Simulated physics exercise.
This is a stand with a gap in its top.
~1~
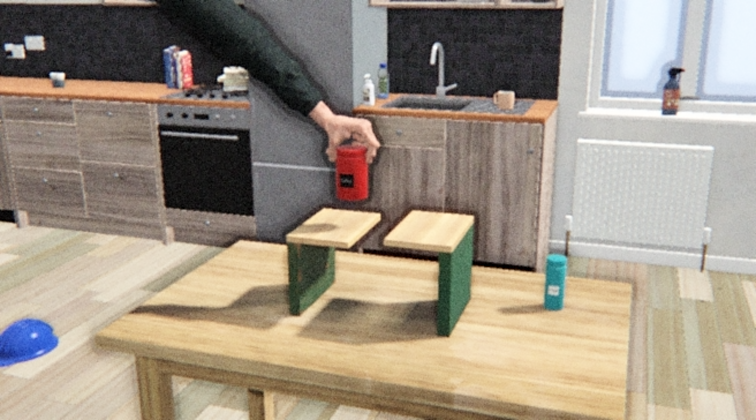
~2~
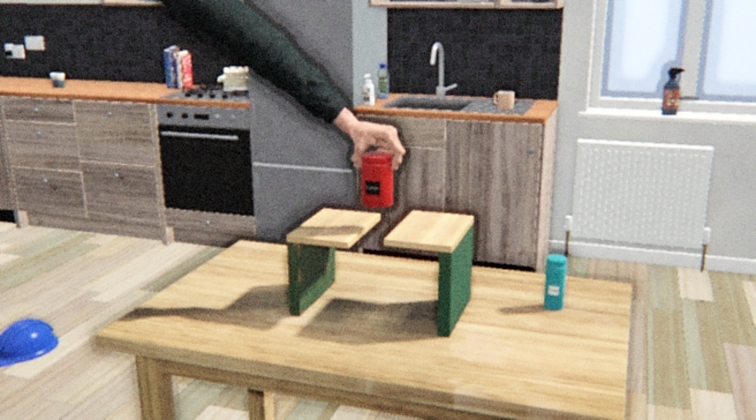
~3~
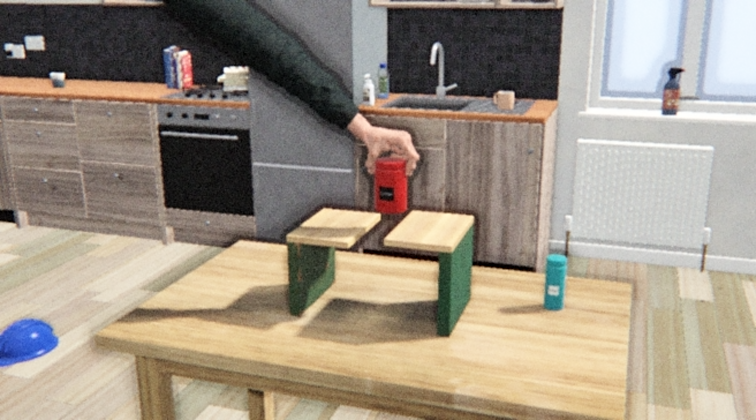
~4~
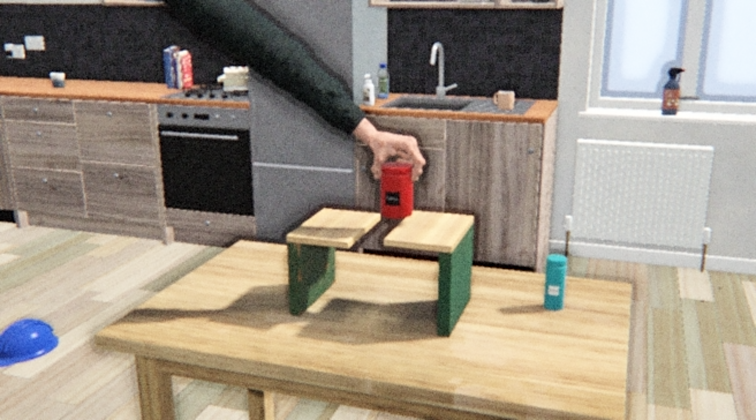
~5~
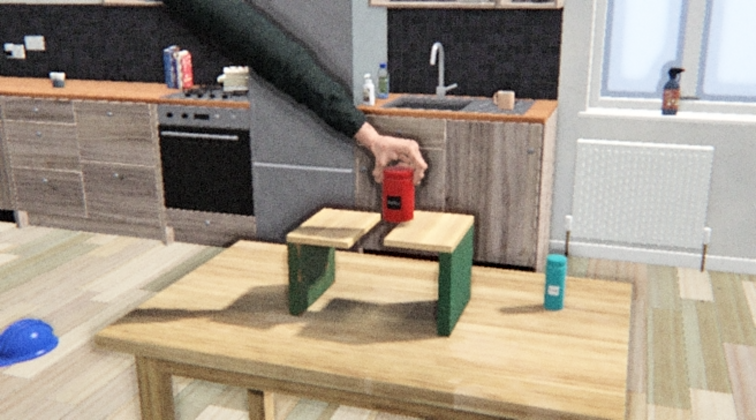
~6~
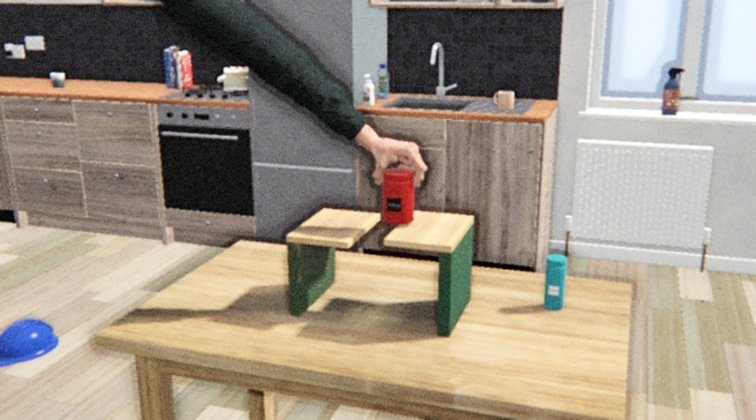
In a kitchen, a hand in a dark sleeve grips a red jar above a wooden table, where a stand with a gap in its top sits left of a turquoise shaker. The hand carries the jar a short way right and slightly down, slowing until it stays nearly still above the gap.
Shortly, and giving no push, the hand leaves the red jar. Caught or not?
It is blocked.
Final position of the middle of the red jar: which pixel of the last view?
Roughly (375, 217).
Then, 0.30 s after the last picture, red jar tipped 7° from how it was near (396, 200).
Then, 0.50 s after the last picture, red jar tipped 60° from how it was near (377, 213).
Then, 0.60 s after the last picture, red jar tipped 66° from how it was near (376, 217).
At rest, tipped over on the stand or table, red jar; turquoise shaker in place. Seen from the same camera at the end, red jar near (375, 217). The jar lodges.
